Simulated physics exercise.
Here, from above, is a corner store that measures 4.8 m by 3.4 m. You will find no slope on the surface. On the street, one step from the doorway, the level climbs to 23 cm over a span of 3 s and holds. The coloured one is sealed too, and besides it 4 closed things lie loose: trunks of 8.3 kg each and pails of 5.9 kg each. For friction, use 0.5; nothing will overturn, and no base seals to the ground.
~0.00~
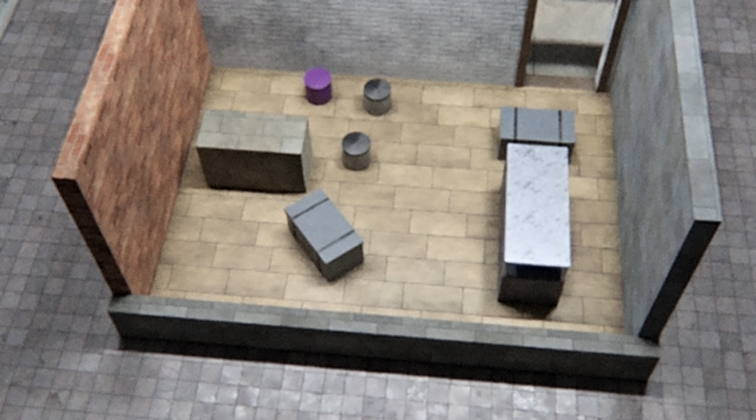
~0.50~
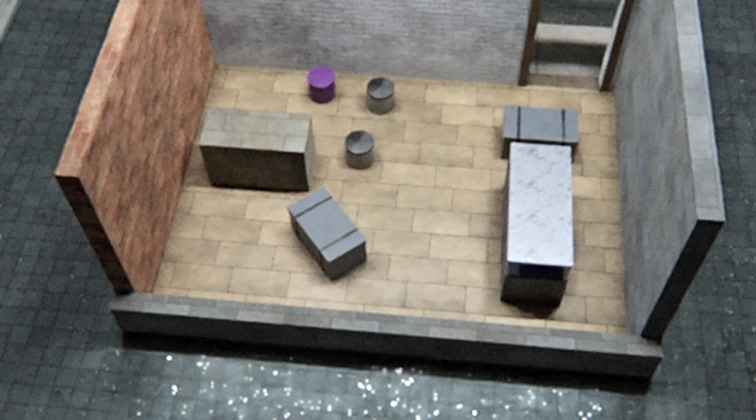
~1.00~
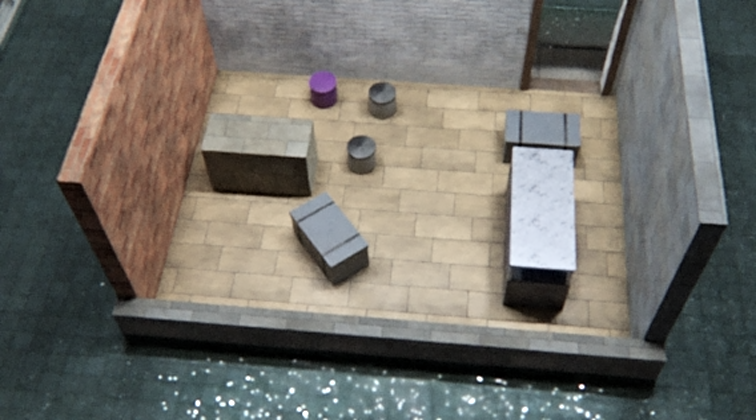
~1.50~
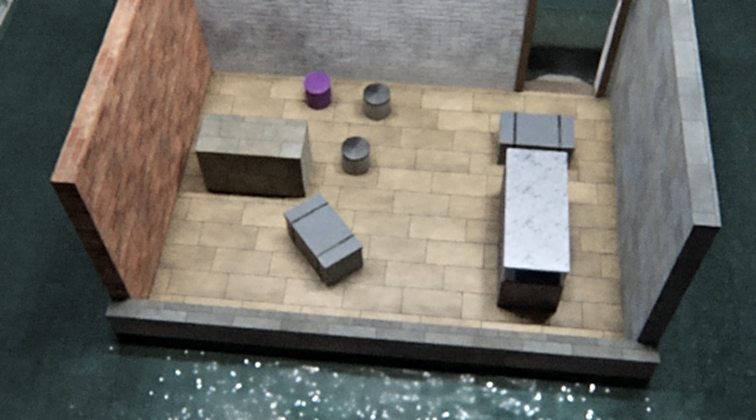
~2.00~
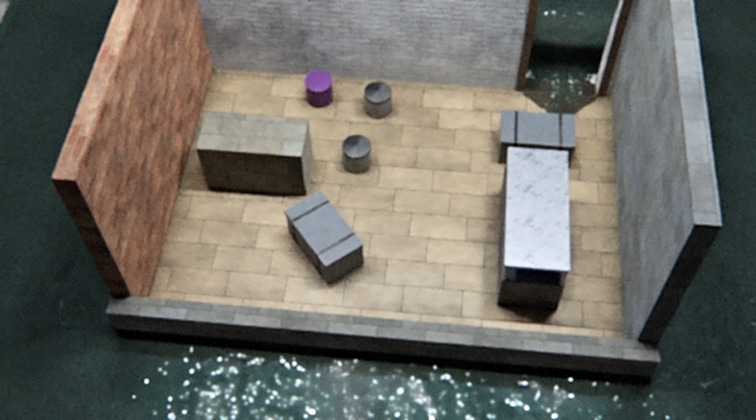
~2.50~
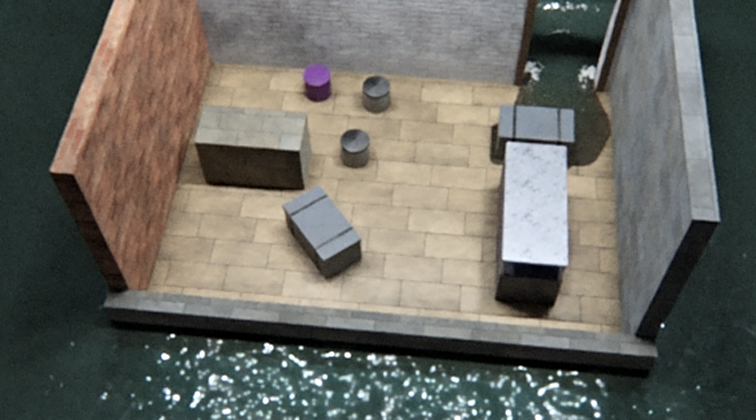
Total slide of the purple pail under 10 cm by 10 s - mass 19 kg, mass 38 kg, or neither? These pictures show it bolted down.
The answer is the lower mass.
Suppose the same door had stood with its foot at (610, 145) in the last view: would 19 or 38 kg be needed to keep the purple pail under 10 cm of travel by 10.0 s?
The answer is that the lesser mass suffices.
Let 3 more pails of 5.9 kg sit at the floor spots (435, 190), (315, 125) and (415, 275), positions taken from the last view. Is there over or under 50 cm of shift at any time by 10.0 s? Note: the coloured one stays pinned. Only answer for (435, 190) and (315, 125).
In that order: Beyond it, within it.
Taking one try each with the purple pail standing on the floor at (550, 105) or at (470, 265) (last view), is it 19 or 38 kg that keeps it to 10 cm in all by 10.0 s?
Try by try, must use the heavier; any option works.
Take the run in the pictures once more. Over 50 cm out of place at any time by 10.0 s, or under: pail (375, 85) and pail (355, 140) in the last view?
In sequence, not exceeded; not exceeded.
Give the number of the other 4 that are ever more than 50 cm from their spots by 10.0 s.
By my tally, 2.
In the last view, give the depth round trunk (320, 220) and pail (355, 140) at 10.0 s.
First about 11 cm, second about 4 cm.
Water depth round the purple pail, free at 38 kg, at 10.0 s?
About 2 cm.
After 3.5 s the purple pail would be 0 cm from its start with 19 kg and 0 cm from its start with 38 kg; 0 cm of water round it then.
After 4.5 s the purple pail would be 0 cm from its start with 19 kg and 0 cm from its start with 38 kg; 0 cm of water round it then.
After 7.0 s the purple pail would be 0 cm from its start with 19 kg and 0 cm from its start with 38 kg; 2 cm of water round it then.
After 10.0 s the purple pail would be 0 cm from its start with 19 kg and 0 cm from its start with 38 kg; 2 cm of water round it then.
